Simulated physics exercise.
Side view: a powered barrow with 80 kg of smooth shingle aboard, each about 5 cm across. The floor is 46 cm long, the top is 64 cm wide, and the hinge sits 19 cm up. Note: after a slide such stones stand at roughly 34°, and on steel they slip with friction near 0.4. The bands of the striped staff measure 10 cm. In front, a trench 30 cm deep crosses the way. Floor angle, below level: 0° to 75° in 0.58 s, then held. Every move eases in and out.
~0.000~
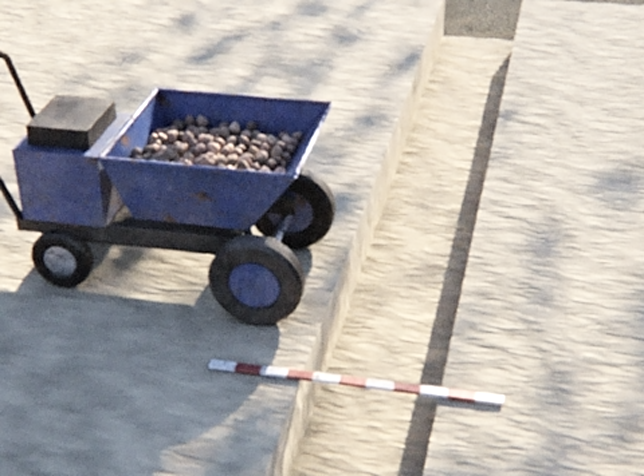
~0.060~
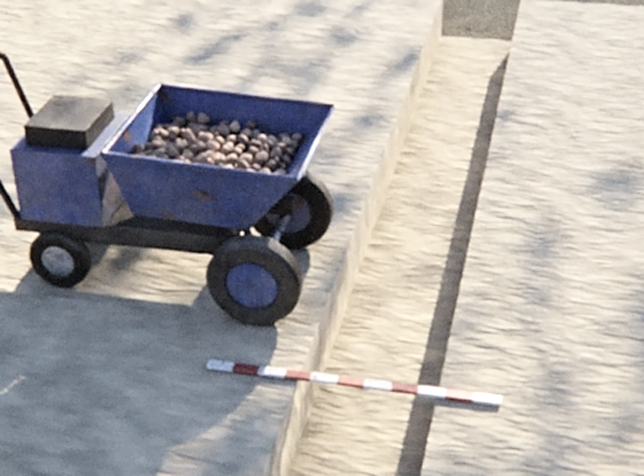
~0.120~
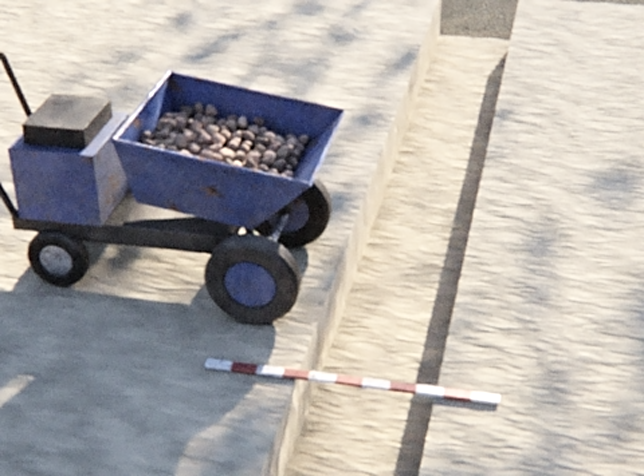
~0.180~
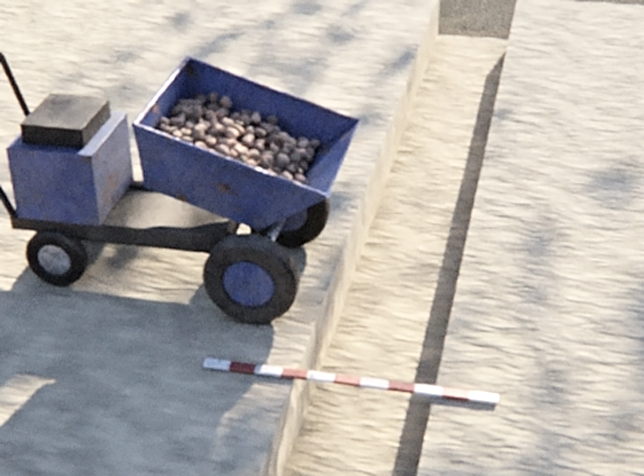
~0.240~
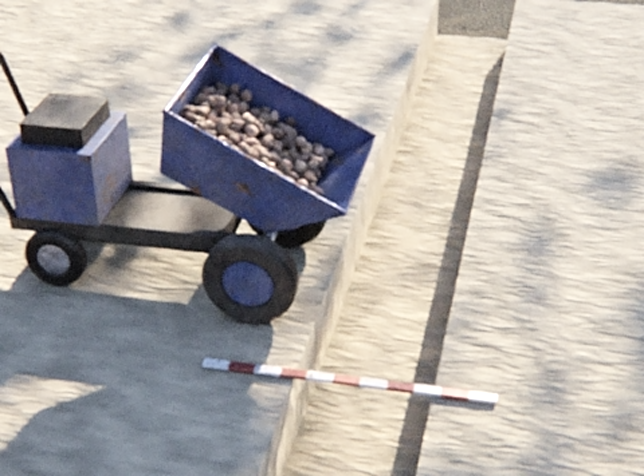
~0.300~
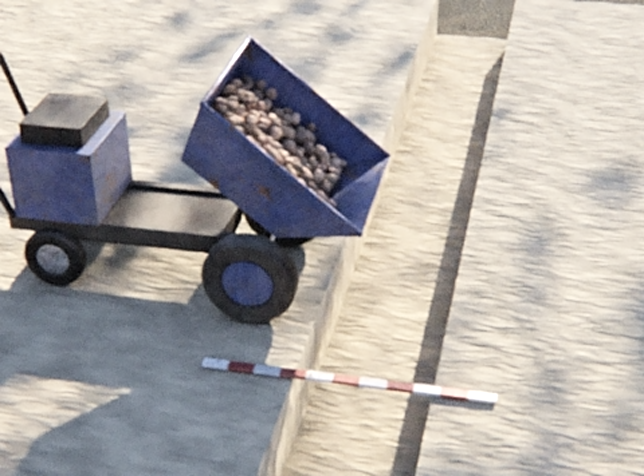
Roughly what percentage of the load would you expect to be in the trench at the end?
I'd expect around 59 per cent.
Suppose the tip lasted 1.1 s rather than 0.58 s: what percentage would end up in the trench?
Roughly 75 per cent.
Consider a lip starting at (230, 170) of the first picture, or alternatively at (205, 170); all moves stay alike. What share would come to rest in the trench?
That gives roughly 100 per cent and roughly 100 per cent.
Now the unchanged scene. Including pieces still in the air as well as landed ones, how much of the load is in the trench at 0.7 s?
Some 25 per cent of the load by that point.
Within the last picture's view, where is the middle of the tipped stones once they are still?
(442, 343).
After 0.4 s the floor is at 63°; 100 % in the tray; the foremost stones are at (362, 228).
After 0.7 s the floor is at 75°; 72 % in the tray, 23 % in the trench, 5 % past the trench; the foremost stones are at (467, 306).
After 1.0 s the floor is at 75°; 10 % in the tray, 49 % in the trench, 41 % past the trench; the foremost stones are past the picture's edge.
After 3.0 s the floor is at 75°; 0 % in the tray, 59 % in the trench, 41 % past the trench; the foremost stones are past the picture's edge.
